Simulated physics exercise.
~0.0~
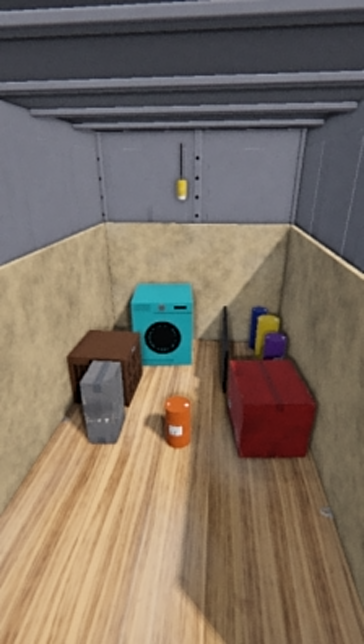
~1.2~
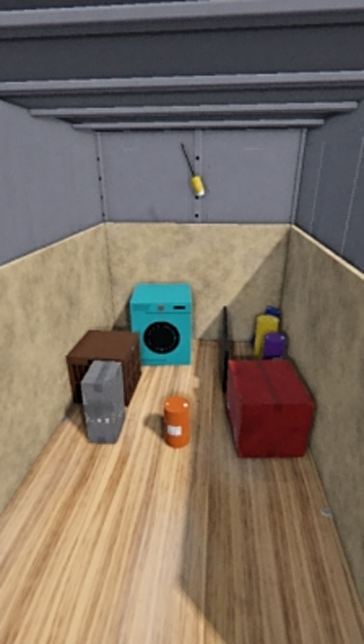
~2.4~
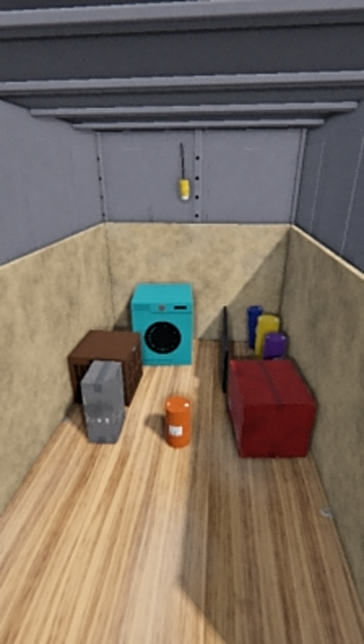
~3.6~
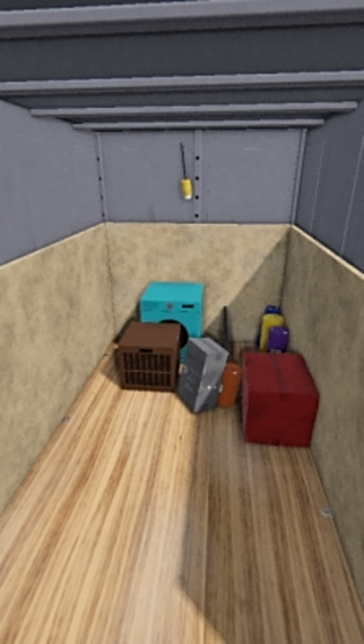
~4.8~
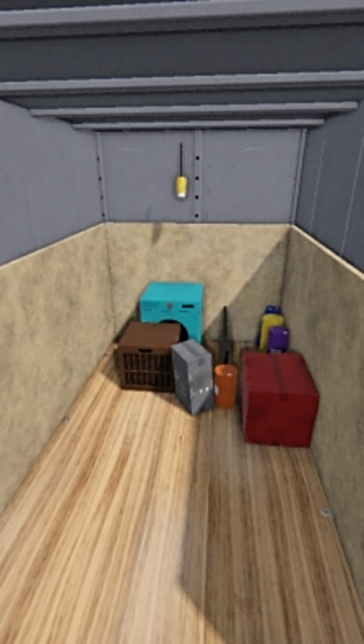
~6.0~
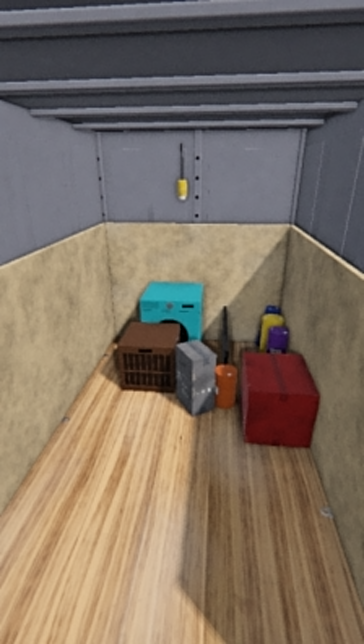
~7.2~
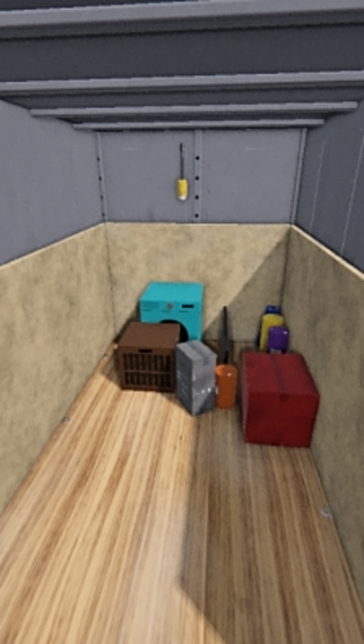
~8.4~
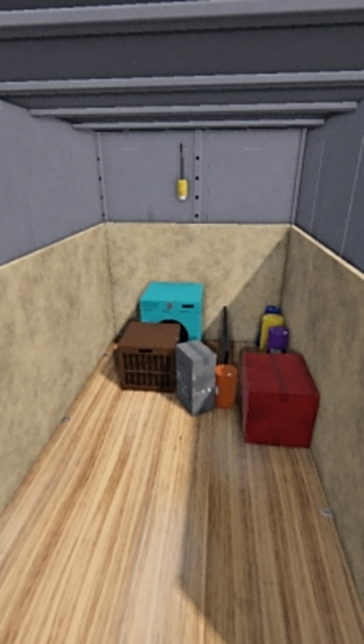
A small yellow object hanging on the far wall sways, then the brown chest, grey box and orange canister slide right and away across the wooden floor, the grey box tilting before it settles upright, and all three end bunched between the turquoise appliance and the red box.
